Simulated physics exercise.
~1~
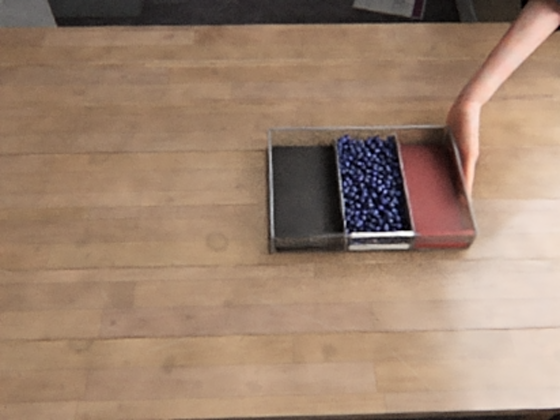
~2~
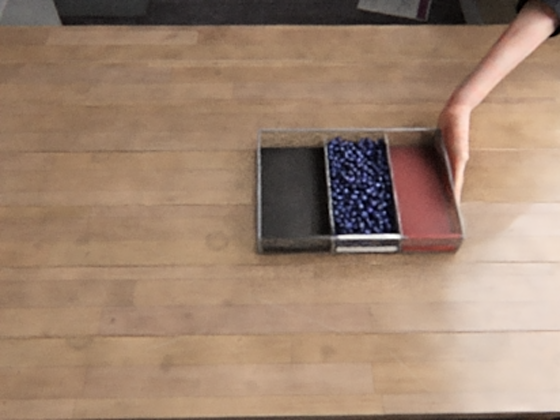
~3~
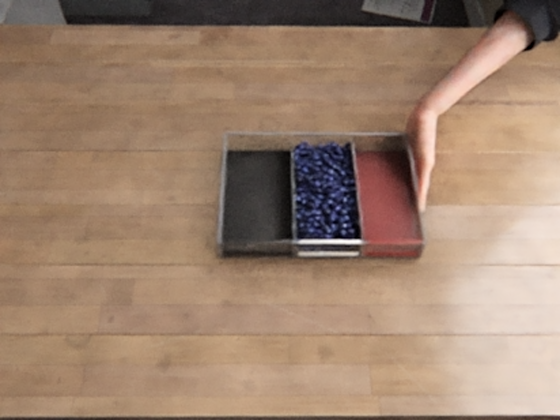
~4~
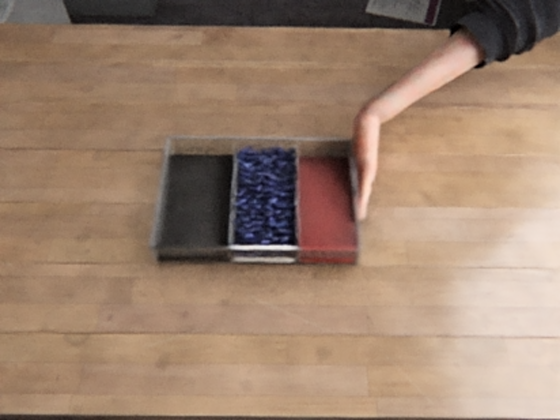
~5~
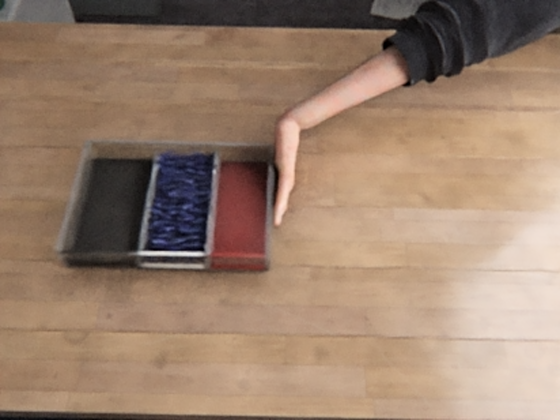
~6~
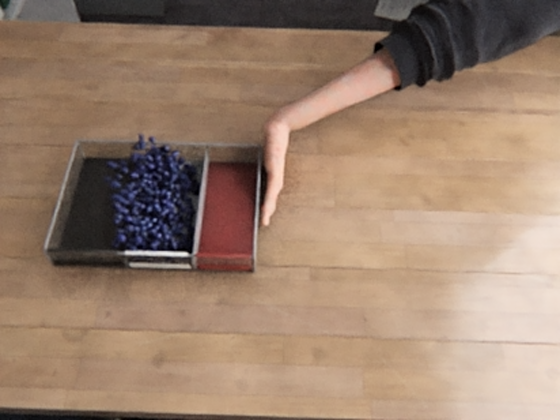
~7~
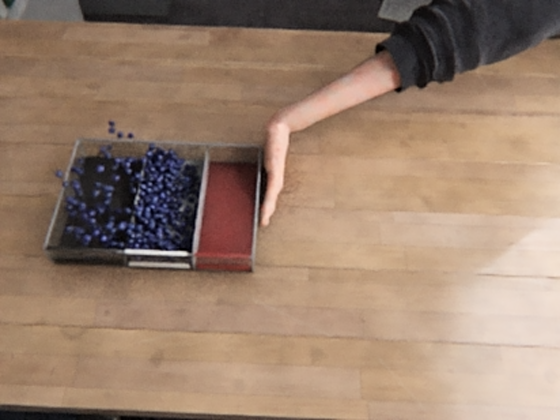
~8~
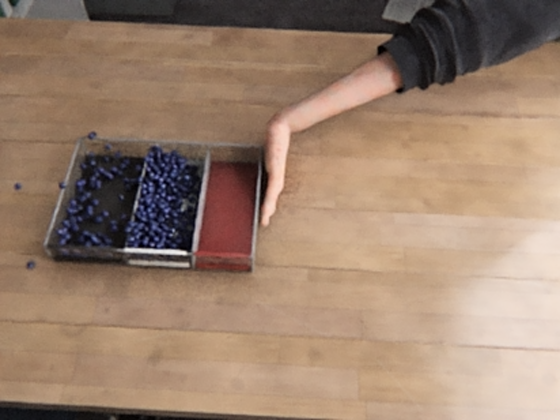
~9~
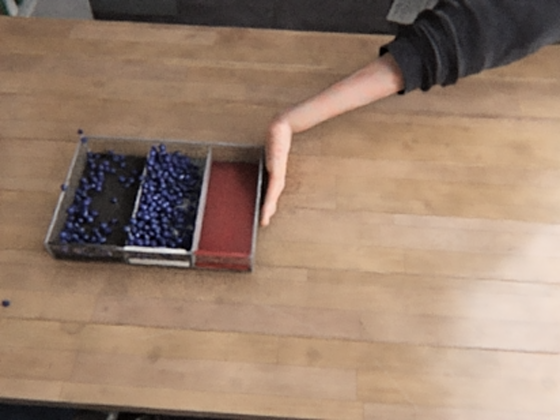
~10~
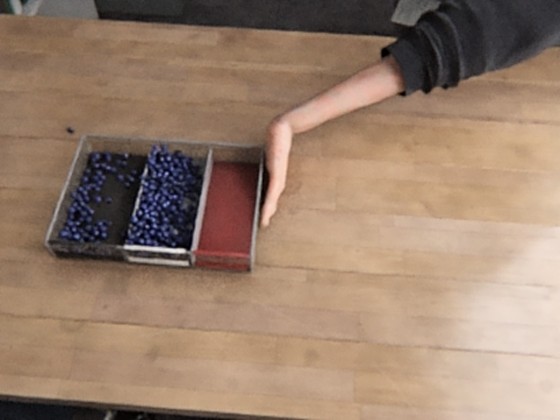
A hand slides a tray left and stops, spilling blueberries into the black compartment and beyond.
